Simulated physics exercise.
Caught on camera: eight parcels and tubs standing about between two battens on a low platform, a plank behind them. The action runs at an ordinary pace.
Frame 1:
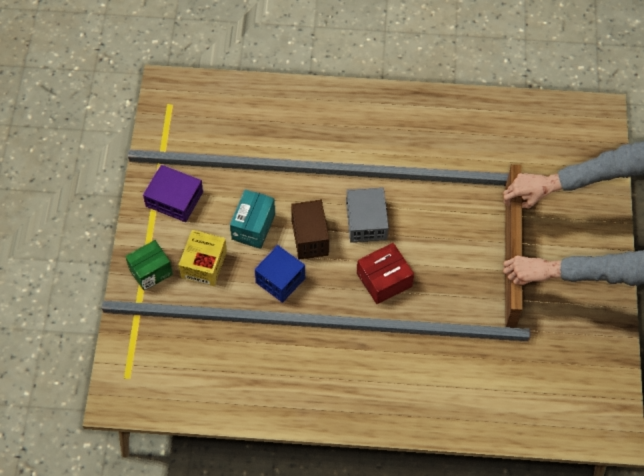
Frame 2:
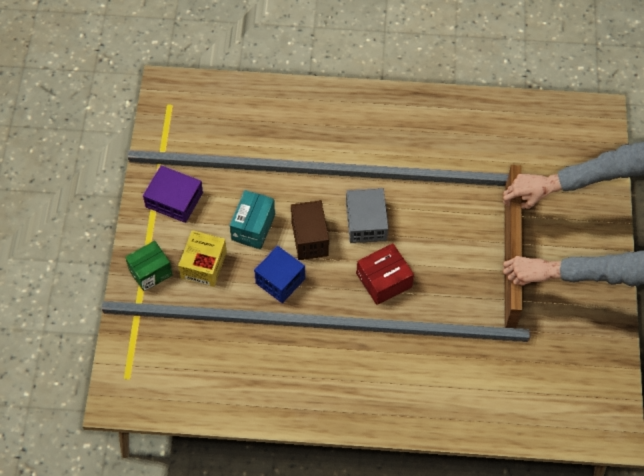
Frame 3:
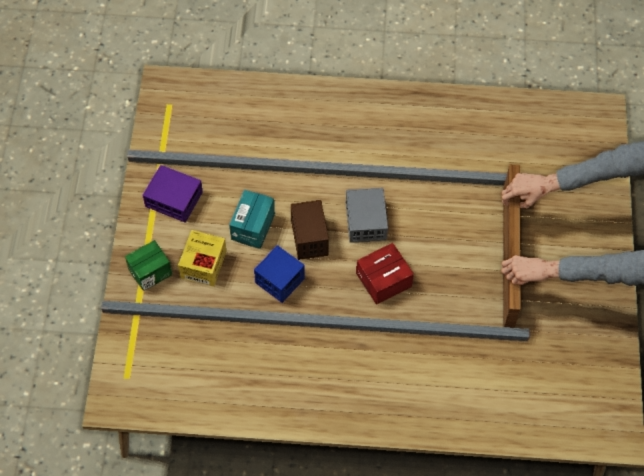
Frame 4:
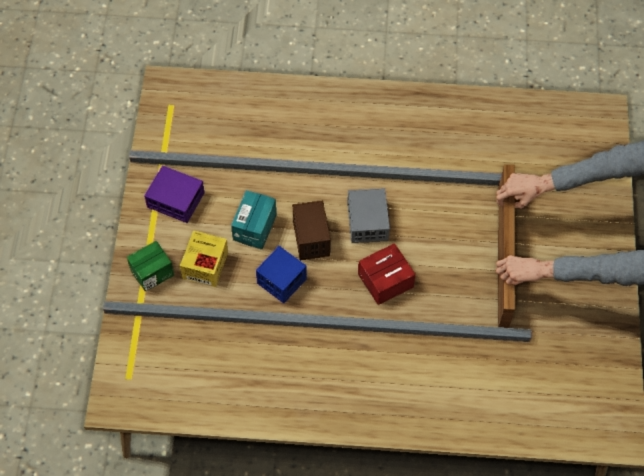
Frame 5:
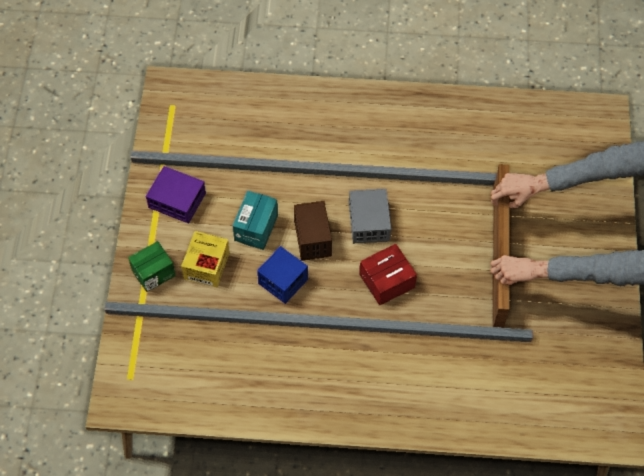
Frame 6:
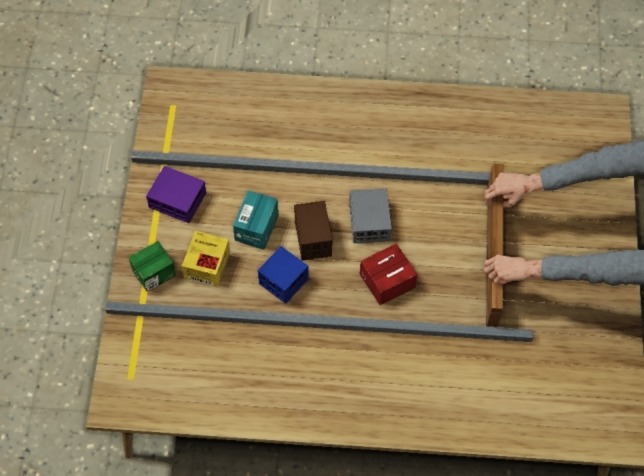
Two hands slide a wooden plank slightly left toward eight colourful boxes, which stay still.
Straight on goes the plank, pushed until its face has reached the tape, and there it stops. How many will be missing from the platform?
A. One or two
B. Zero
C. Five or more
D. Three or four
Option C: Five or more.
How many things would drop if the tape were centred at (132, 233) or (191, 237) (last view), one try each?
8, then 4.
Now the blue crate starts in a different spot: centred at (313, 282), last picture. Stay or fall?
In that case it never drops.
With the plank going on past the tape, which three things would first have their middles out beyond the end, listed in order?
First comes the green parcel, followed by the purple crate, and then the yellow box.
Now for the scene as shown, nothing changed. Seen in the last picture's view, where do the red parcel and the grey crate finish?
Listed as asked: First (128, 247), and then (138, 199).
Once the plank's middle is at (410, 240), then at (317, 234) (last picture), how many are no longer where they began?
Counting first: 1, next 5.
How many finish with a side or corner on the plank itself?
Result: 2 in all.
Soon after, none off yet; green parcel at rest near (152, 266); purple crate at rest near (177, 194); yellow box at rest near (206, 259).
Then, none off yet; green parcel at rest near (152, 266); purple crate at rest near (177, 194); yellow box moved a little near (201, 259).
Further on, two off so far; green parcel falling near (82, 292); purple crate falling near (101, 202); yellow box moved well along near (118, 257).
At rest, the number that fall off is five or more; fallen, brown crate, blue crate, turquoise parcel, yellow box, purple crate and green parcel.
